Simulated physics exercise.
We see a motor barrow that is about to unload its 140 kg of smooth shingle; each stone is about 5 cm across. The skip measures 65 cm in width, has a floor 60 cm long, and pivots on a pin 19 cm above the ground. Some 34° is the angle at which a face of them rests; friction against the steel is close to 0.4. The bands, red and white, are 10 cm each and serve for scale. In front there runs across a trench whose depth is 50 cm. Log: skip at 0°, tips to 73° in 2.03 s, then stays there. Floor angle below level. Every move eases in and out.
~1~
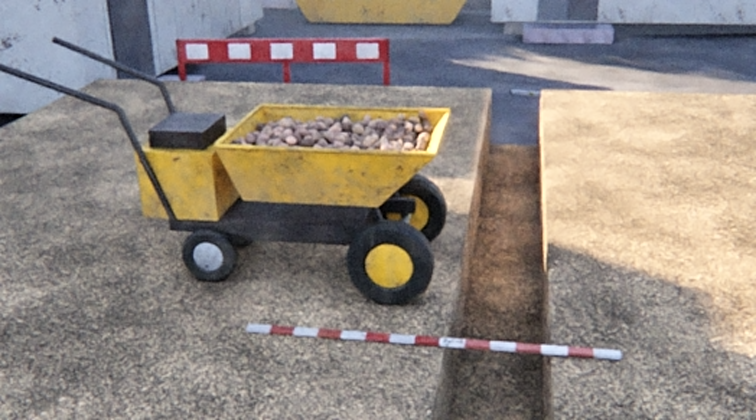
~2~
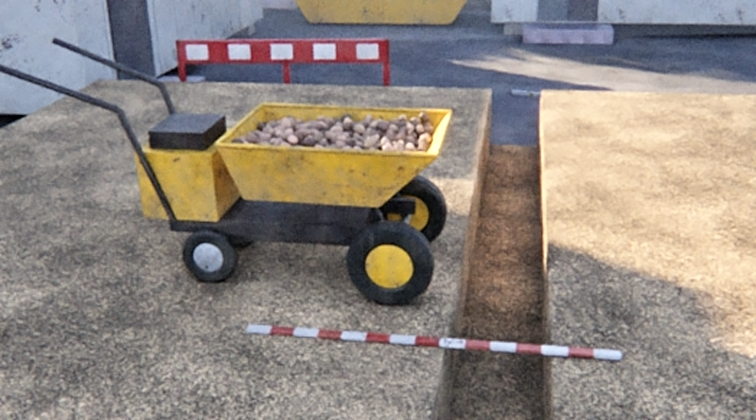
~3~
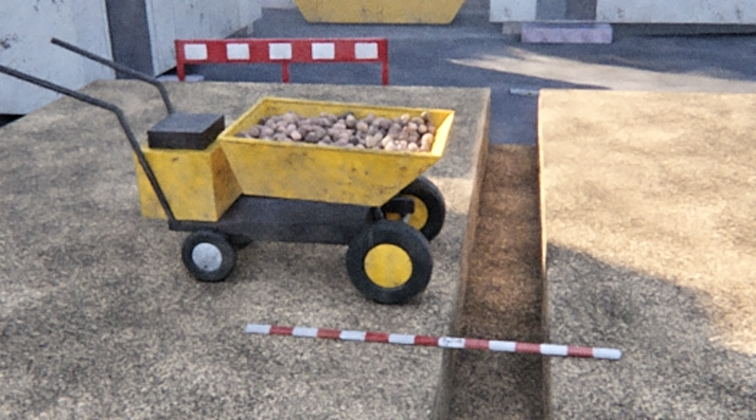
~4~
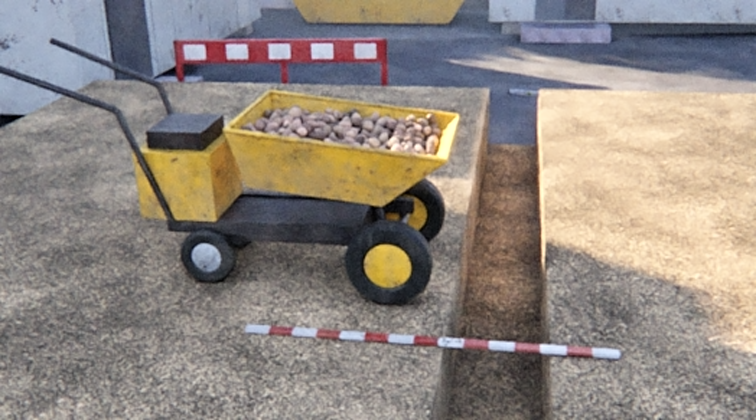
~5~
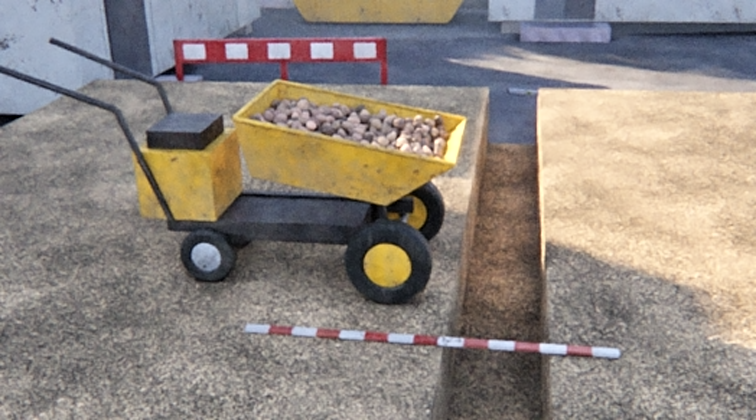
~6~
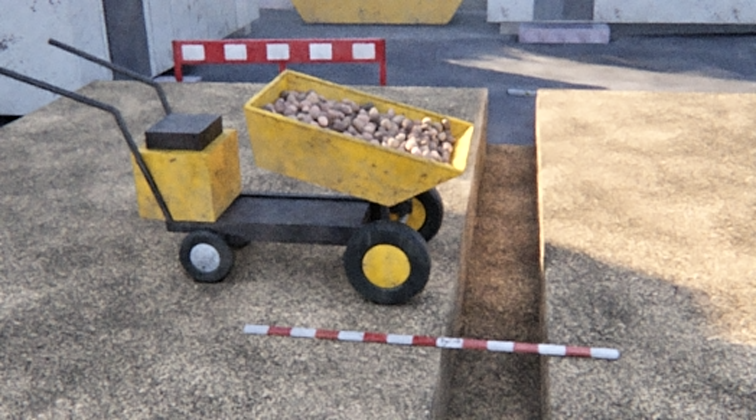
A yellow motor barrow loaded with smooth stones stood still beside a narrow trench, a red and white striped pole lying in front, while its skip slowly tilted forward, its back end rising.
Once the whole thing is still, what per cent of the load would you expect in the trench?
I would expect about 38 per cent.
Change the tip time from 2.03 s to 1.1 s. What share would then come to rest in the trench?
It would be near 30 percent.
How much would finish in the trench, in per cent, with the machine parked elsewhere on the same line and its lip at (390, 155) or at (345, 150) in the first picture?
Roughly 90 in a hundred, then 100 in a hundred.
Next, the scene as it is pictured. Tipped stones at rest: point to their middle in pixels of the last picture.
The tipped stones centre close to (574, 279).
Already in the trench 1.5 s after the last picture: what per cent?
Around 30 per cent of it.
Then, 0.9 s after the last picture the floor is at 61°, 93 % in the skip, 6 % in the trench, 1 % past the trench; the foremost stones are at (555, 253).
Then, 1.5 s after the last picture the floor is at 73°, 12 % in the skip, 28 % in the trench, 60 % past the trench; the foremost stones are past the picture's edge.
Then, 1.9 s after the last picture the floor is at 73°, 1 % in the skip, 36 % in the trench, 63 % past the trench; the foremost stones are past the picture's edge.
Then, 3.8 s after the last picture the floor is at 73°, 0 % in the skip, 38 % in the trench, 62 % past the trench; the foremost stones are past the picture's edge.
